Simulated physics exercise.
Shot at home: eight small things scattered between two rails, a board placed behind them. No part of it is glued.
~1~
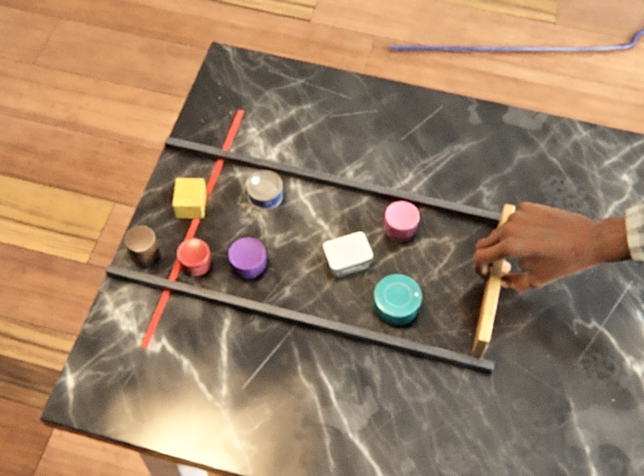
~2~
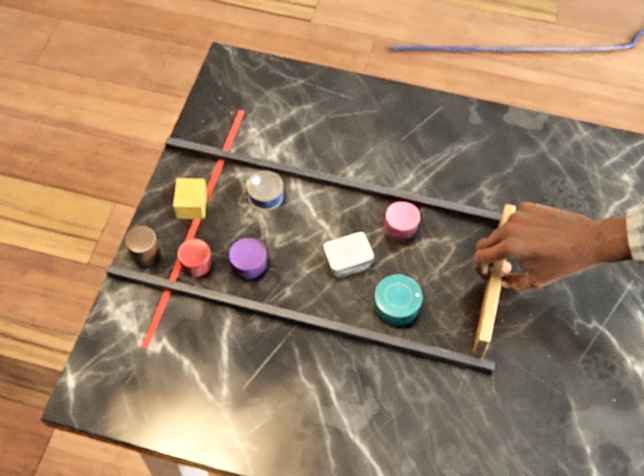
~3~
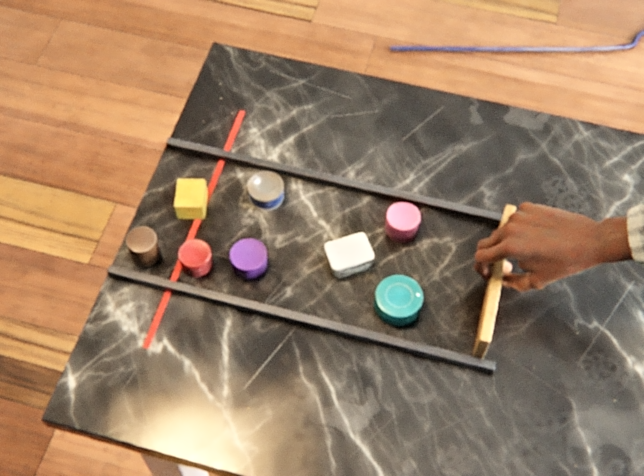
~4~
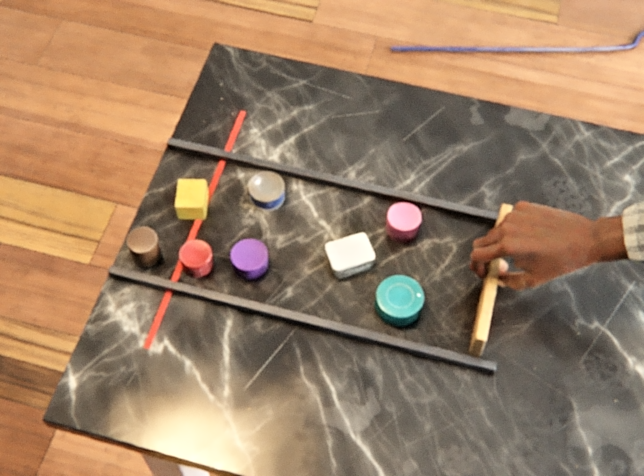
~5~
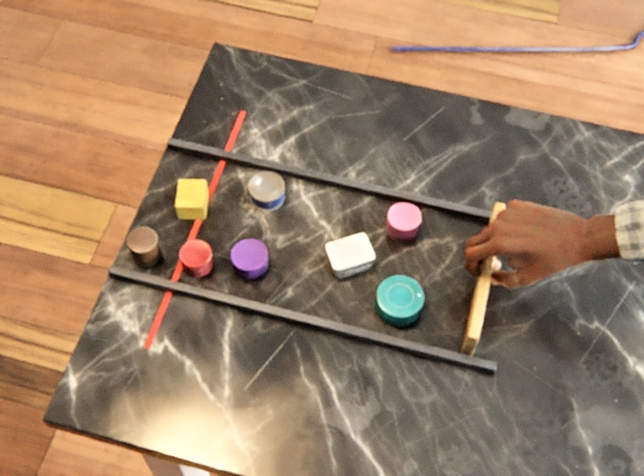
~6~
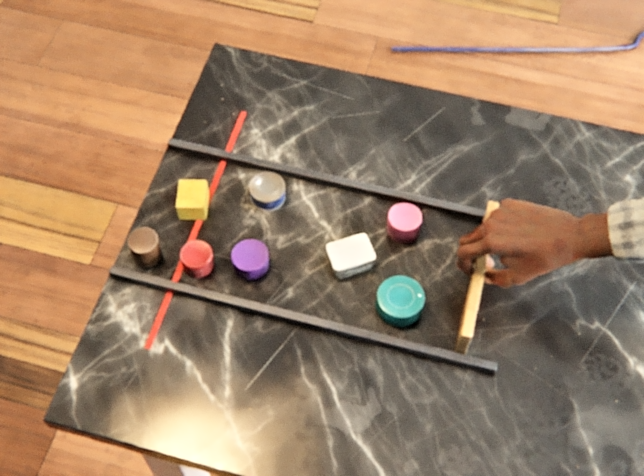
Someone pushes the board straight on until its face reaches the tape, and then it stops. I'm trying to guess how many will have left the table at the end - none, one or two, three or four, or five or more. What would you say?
I would say one or two.
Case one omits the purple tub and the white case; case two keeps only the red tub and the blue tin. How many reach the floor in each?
Result: 1, then 0.
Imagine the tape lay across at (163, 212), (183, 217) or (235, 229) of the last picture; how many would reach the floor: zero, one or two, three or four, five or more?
One after another: Five or more; five or over; no fall at all.
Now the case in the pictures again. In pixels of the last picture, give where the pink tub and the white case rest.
Reading them off: First (200, 172); then (182, 205).
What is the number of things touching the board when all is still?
That number would be 3.
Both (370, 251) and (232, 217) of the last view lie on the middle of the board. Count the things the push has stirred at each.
3 at one spot and 8 at the other.
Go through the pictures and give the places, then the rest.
The first picture shows brown lid (142, 246); yellow block (190, 198); red tub (194, 258); board (494, 280); tape (197, 219).
The second picture shows yellow block (191, 199); purple tub (248, 259).
The third picture shows red tub (196, 258); white case (349, 256).
The fourth picture shows brown lid (144, 247); board (491, 279).
The fifth picture shows yellow block (192, 200); turquoise lid (399, 301).
The sixth picture shows brown lid (145, 248); yellow block (193, 200); red tub (197, 259); board (477, 276); tape (199, 221).
Early on, none off yet; brown lid at rest near (145, 248); yellow block at rest near (193, 200); red tub at rest near (197, 259).
A while later, none off yet; brown lid moving near (135, 246); yellow block travelled a little near (182, 197); red tub travelled about its own width near (163, 259).
Finally, the number that fall off is one or two; lost, brown lid.
